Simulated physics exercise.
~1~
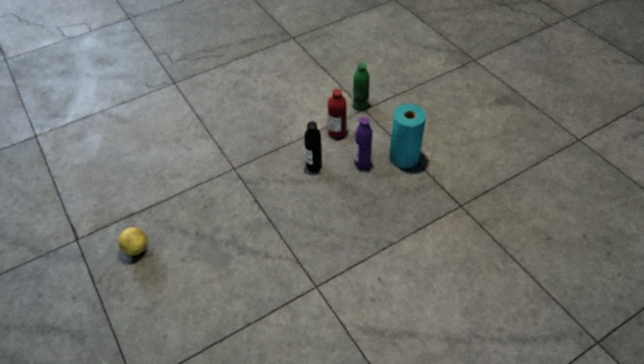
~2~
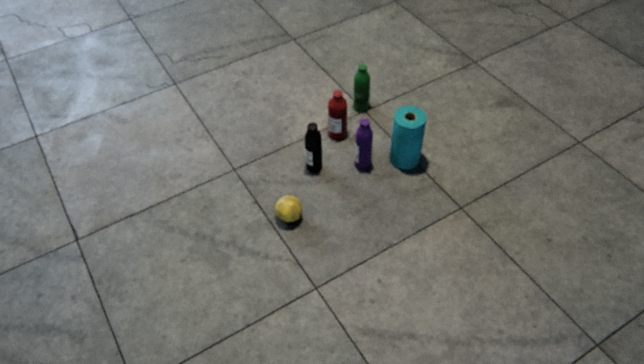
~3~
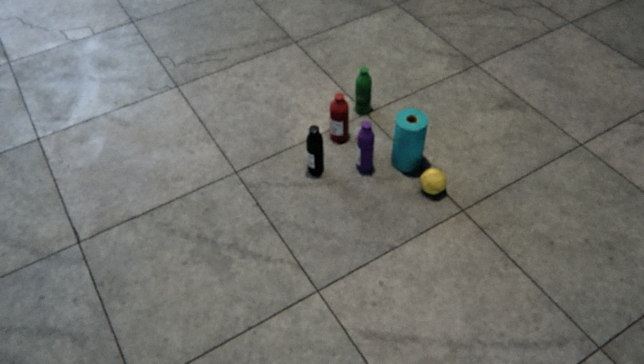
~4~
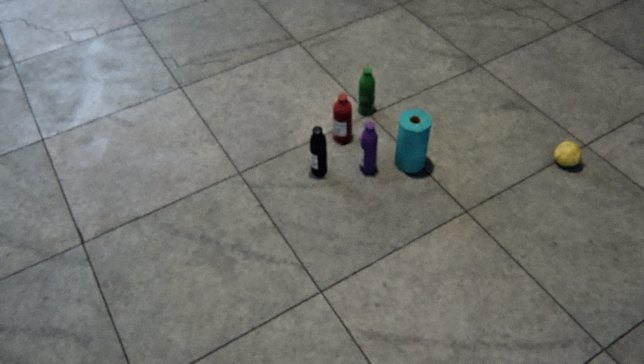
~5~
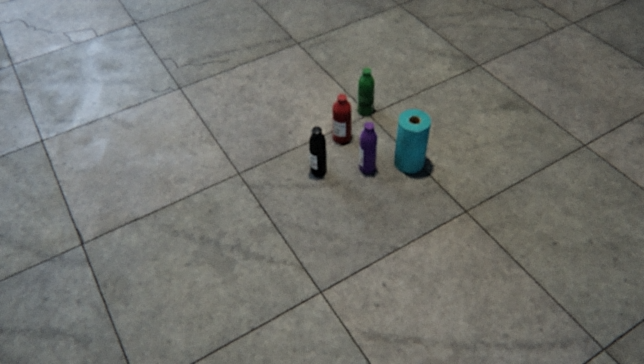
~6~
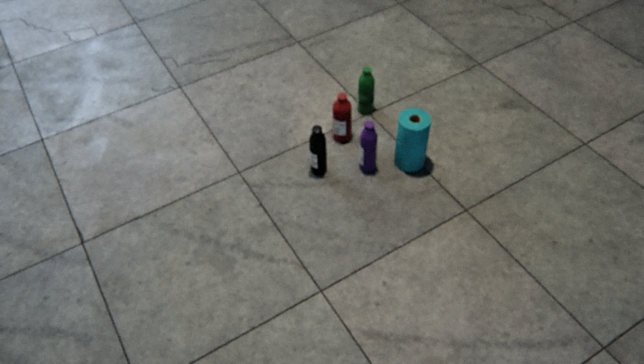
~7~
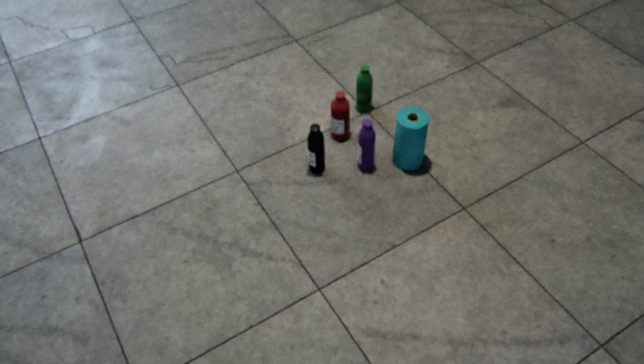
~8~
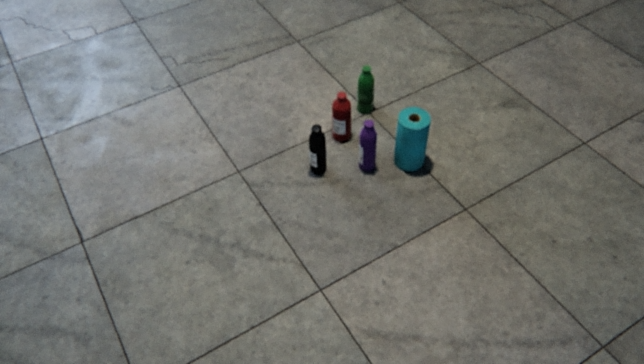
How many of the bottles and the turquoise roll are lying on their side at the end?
None of them are lying down. All four bottles and the turquoise roll are still upright after the yellow ball has gone by.
